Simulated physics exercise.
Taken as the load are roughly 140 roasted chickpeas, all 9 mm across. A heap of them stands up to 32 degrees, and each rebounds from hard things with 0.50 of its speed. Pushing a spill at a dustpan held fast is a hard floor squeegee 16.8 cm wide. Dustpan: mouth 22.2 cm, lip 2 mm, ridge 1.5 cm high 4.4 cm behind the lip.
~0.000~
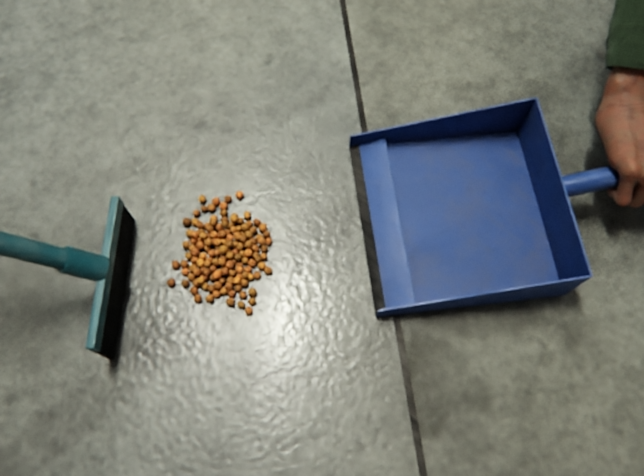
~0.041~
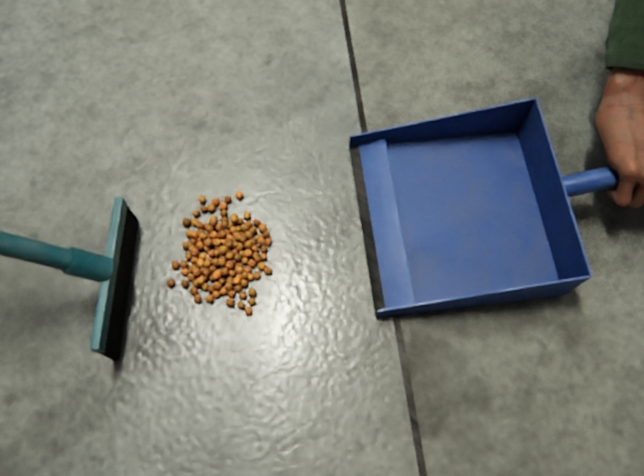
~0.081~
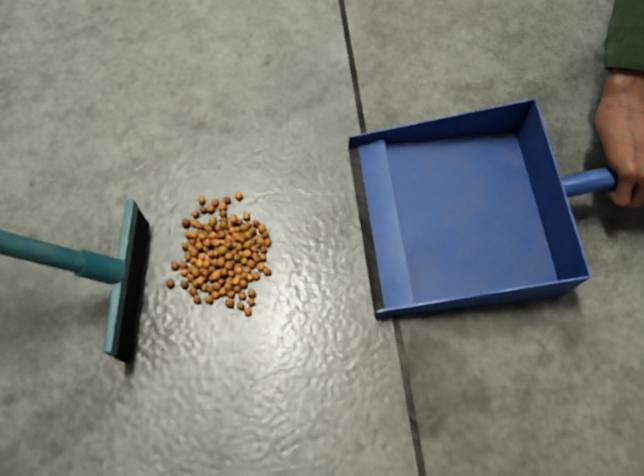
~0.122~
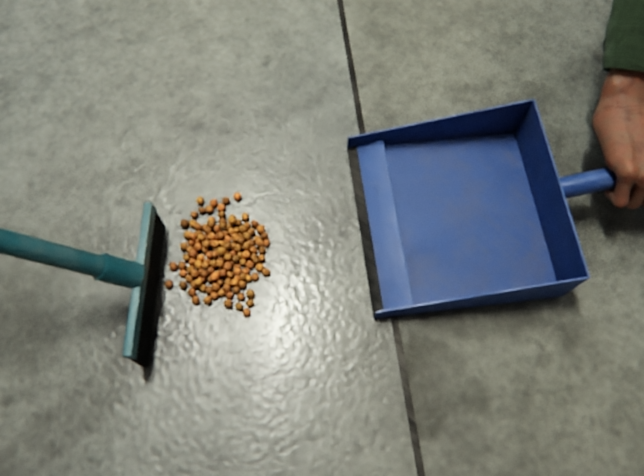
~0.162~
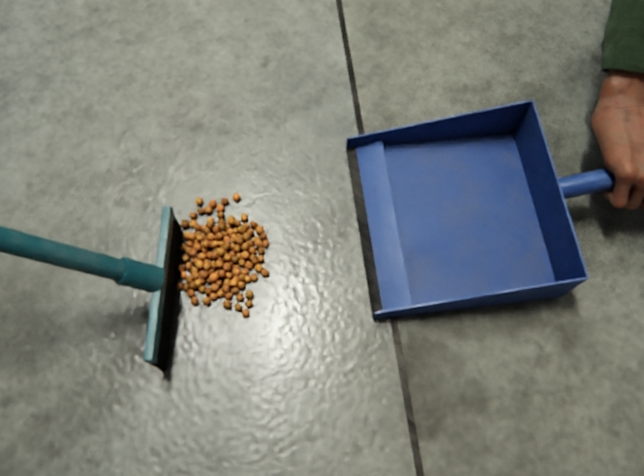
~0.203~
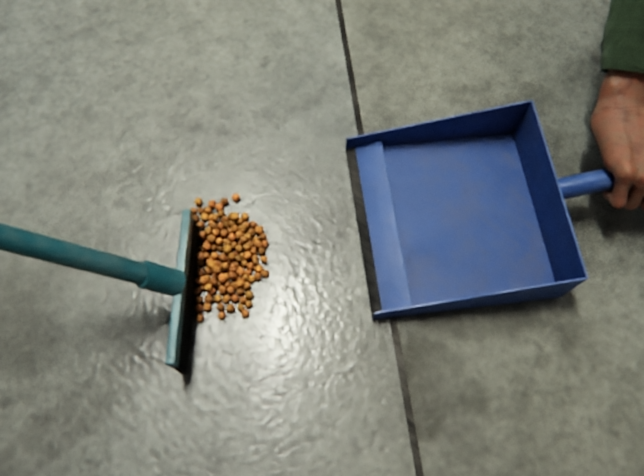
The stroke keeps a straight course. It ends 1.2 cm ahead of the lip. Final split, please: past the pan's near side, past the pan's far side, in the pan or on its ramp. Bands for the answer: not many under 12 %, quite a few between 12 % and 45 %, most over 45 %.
Past the pan's near side: Quite a few; past the pan's far side: Not many; in the pan or on its ramp: Quite a few.
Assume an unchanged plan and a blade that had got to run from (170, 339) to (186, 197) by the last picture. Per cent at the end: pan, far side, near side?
Per cent by place - pan 35, far side 0, near side 5.
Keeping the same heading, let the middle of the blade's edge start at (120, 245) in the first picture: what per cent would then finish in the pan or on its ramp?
About 40 per cent.
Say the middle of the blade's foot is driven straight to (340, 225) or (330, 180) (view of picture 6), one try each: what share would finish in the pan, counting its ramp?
Roughly 35 % and 15 %.
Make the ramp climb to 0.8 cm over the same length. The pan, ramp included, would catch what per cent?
In that case some 30 per cent.
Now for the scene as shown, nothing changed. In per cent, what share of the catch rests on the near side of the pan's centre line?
Something like 100 per cent of the catch.
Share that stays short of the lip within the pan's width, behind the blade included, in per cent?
Some 55 per cent.
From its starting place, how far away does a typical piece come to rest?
That distance is around 16 cm.
After 0.38 s, middle of the blade 11 cm from the lip; 0 % over the lip, far side 0 %, near side 5 %.
After 0.49 s, middle of the blade 5 cm from the lip; 5 % over the lip, far side 0 %, near side 10 %.
Then, at 0.74 s, middle of the blade 2 cm from the lip; 30 % over the lip, far side 0 %, near side 15 %.
At rest (1.1 s), near side 15 %, far side 0 %, pan 30 %, in front of the lip or behind the blade 55 %.
